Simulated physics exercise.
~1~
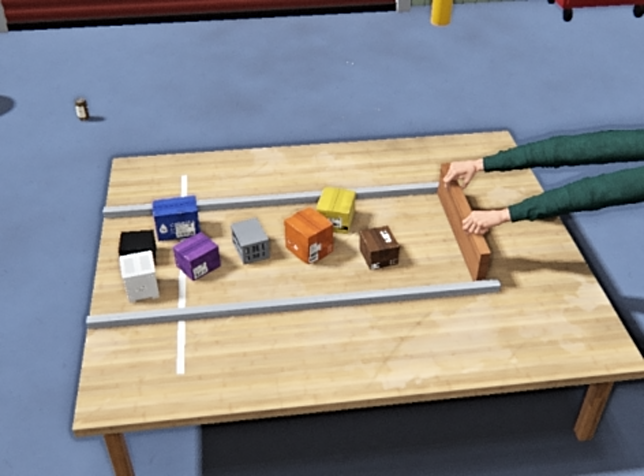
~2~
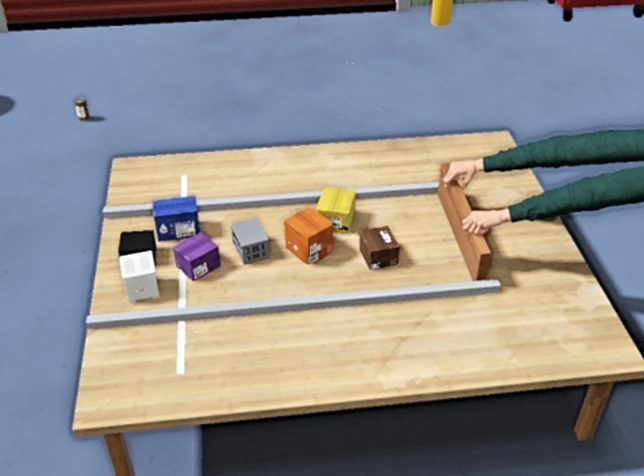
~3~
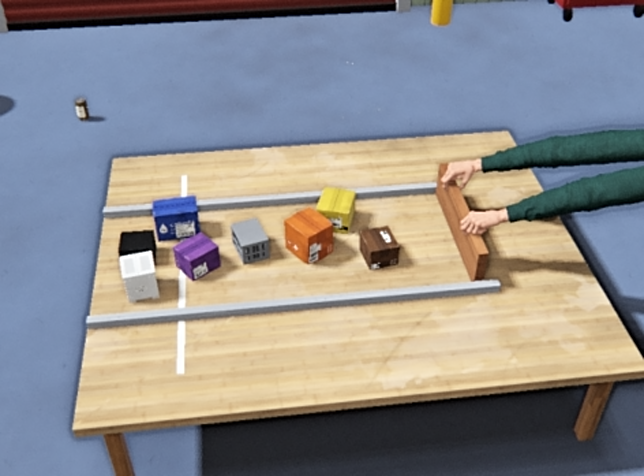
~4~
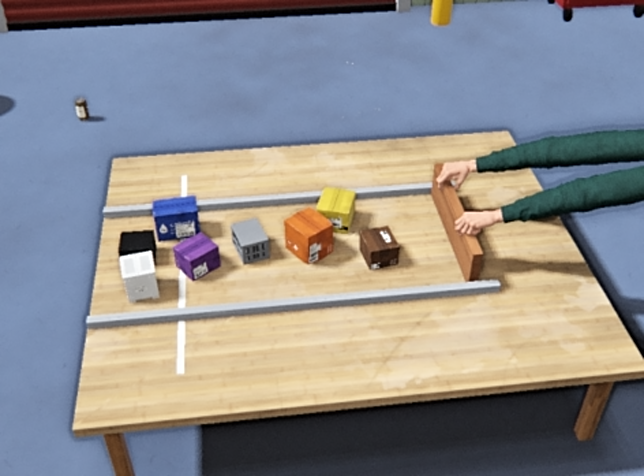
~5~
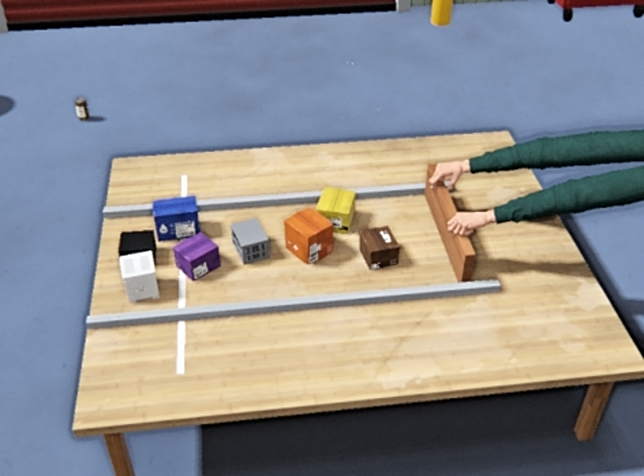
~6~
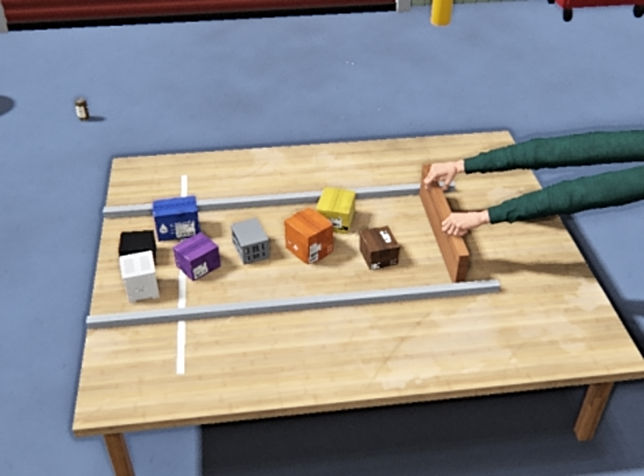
Two hands slide a wooden plank slightly left between two rails, toward the coloured boxes.
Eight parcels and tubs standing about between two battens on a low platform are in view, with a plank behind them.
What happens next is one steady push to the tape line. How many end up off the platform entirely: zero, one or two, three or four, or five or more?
Fallen: One or two.
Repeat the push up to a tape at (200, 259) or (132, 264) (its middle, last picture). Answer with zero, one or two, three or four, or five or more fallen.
First place: One or two; second place: Five or over.
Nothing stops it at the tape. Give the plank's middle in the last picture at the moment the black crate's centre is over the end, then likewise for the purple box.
The black crate puts it at (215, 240), the purple box at (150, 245).
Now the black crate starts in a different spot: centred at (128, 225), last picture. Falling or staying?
It goes off the edge.
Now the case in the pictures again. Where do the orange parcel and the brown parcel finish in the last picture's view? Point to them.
For the orange parcel it's (129, 244), and for the brown parcel it's (166, 264).
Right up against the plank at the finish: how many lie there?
Well, it touches 2.
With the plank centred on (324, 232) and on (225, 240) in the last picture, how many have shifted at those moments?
Moved so far: 4, later 8.
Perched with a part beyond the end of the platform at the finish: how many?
The total here is 3.
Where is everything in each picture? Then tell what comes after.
Black crate (138, 248); white tote (140, 277); blue parcel (177, 218); plank (462, 221); tape (183, 260), in the first frame.
White tote (140, 277); yellow parcel (336, 210), in the second frame.
Blue parcel (177, 218); orange parcel (309, 236), in the third frame.
Black crate (138, 248); grey crate (250, 241), in the fourth frame.
White tote (140, 277); purple box (197, 257), in the fifth frame.
Black crate (138, 248); white tote (140, 277); blue parcel (177, 218); plank (442, 223); tape (183, 260), in the sixth frame.
Soon after, none off yet; black crate at rest near (138, 248); white tote at rest near (140, 277); blue parcel at rest near (177, 218).
In the end, the number that fall off is one or two; gone, black crate.
